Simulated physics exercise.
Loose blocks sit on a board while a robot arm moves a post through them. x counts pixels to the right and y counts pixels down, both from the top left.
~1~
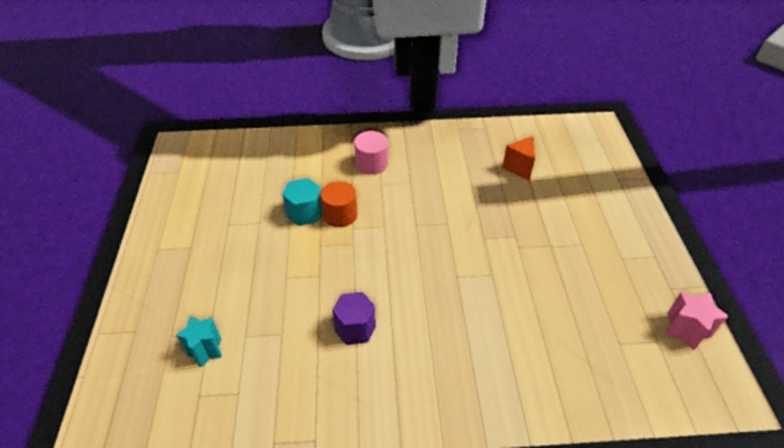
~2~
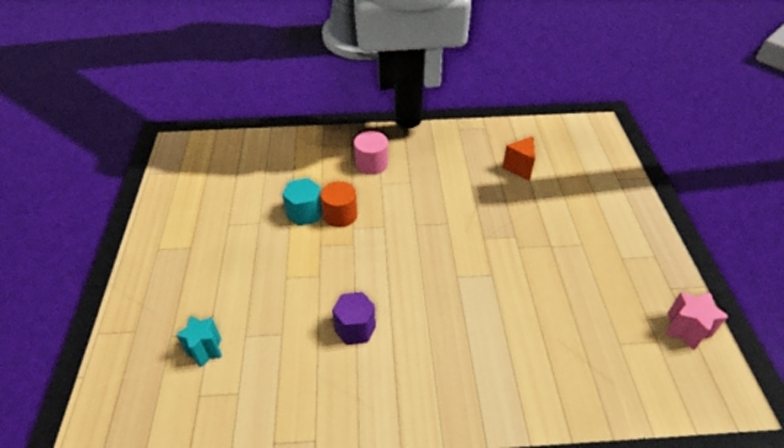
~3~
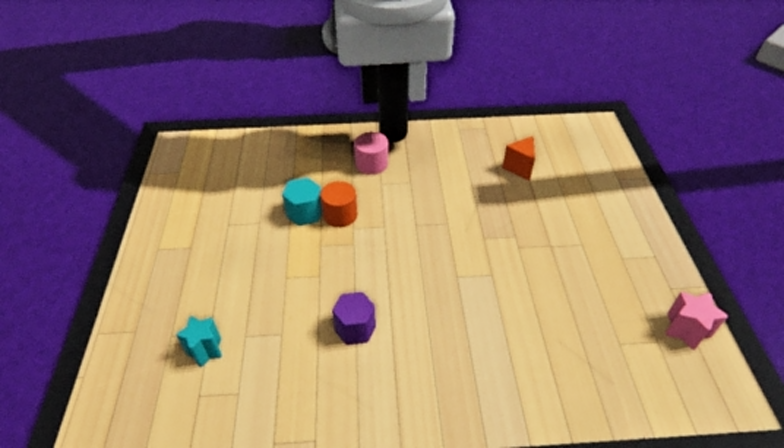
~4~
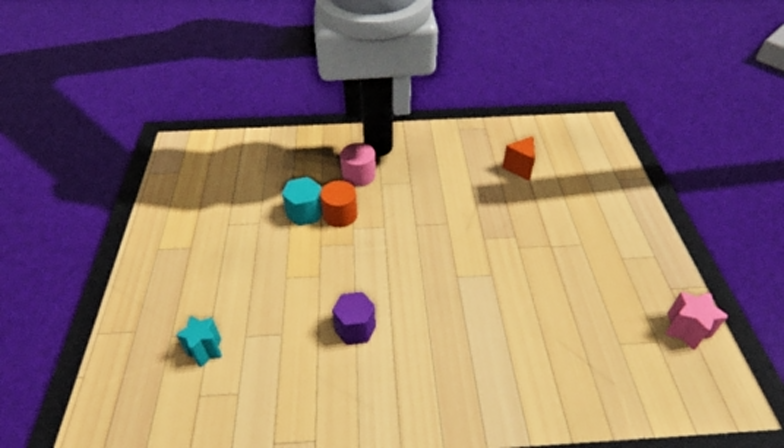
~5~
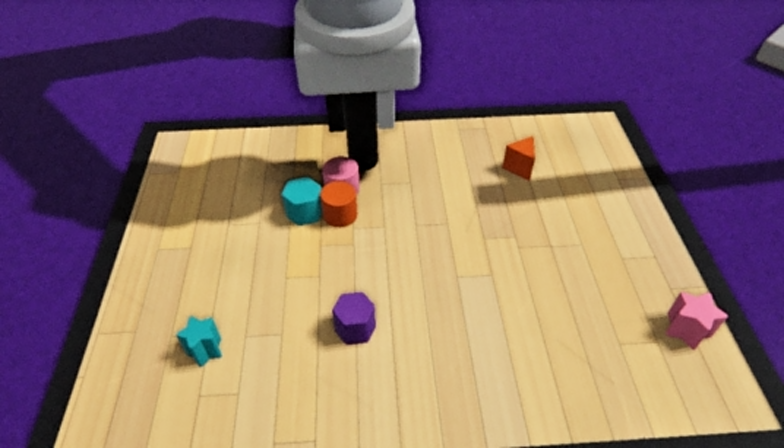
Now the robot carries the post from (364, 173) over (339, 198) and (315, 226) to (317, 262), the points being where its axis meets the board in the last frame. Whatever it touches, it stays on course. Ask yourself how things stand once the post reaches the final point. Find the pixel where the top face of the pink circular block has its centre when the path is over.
Located at (271, 223).
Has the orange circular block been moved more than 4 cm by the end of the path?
Yes, I think so.
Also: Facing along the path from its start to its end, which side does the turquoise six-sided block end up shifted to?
Facing from start to end, it will go to the right.
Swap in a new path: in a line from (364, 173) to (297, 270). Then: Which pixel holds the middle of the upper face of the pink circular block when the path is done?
Around (266, 228).
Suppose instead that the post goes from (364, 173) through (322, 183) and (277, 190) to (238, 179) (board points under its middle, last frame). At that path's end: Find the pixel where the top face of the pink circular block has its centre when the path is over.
Top centre: (288, 190).
On the path given first. One third of the way, post at (337, 188); turquoise six-sided block at (273, 204); orange circular block at (330, 209); pink circular block at (307, 190).
Two thirds of the way, post at (313, 217); turquoise six-sided block at (238, 216), turned 35° clockwise; orange circular block at (329, 226); pink circular block at (276, 214).
At the end, post at (315, 252); turquoise six-sided block at (234, 216), turned 40° clockwise; orange circular block at (346, 252); pink circular block at (271, 223); purple six-sided block unmoved.
